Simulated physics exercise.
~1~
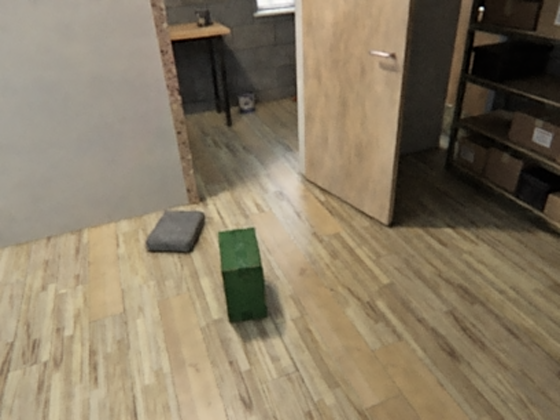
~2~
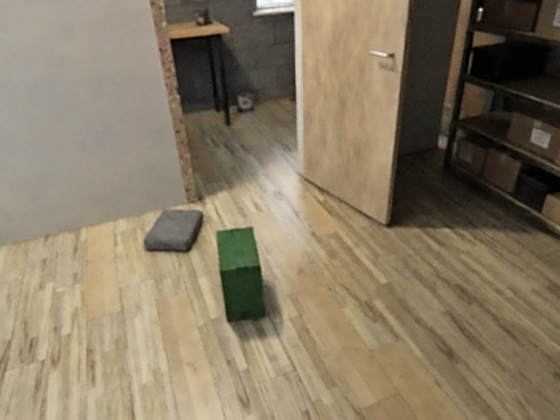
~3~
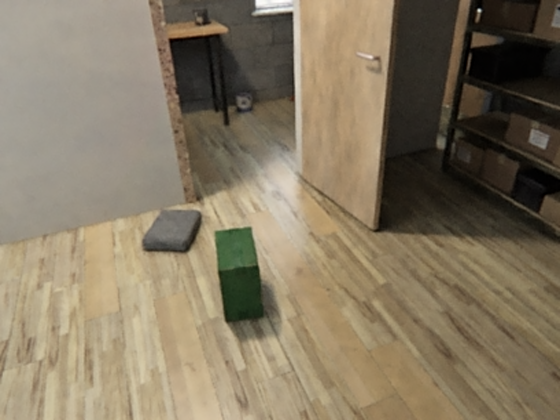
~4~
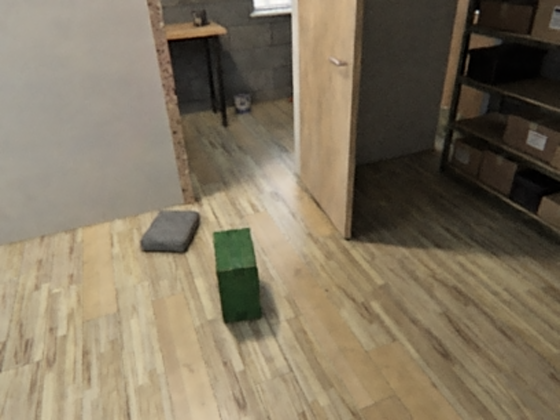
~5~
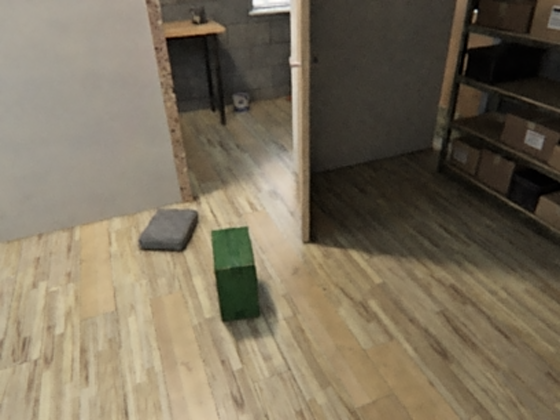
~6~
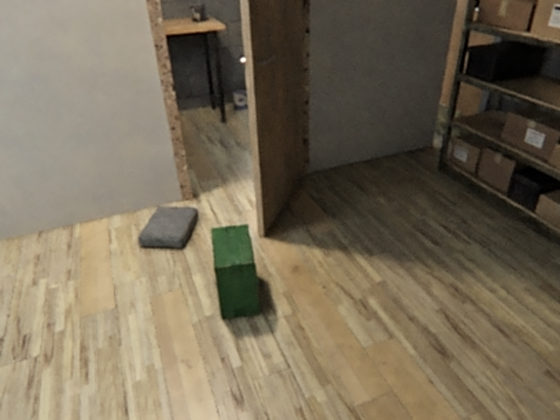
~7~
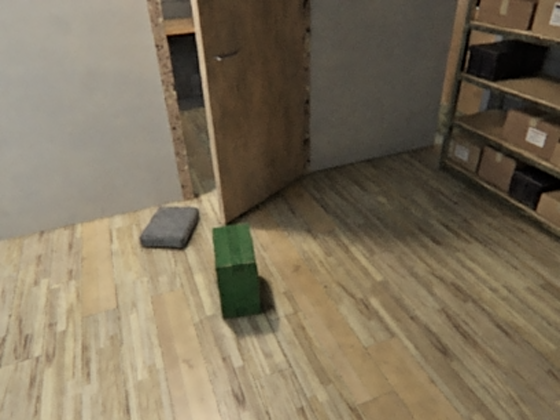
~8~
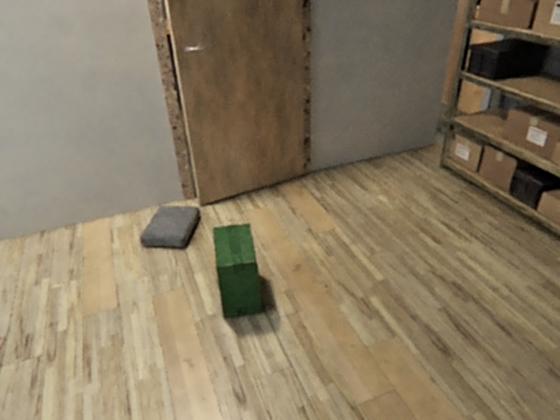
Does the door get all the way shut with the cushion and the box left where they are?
Yes, the door closes fully into its frame. The grey cushion and the green box are still in their places on the floor.
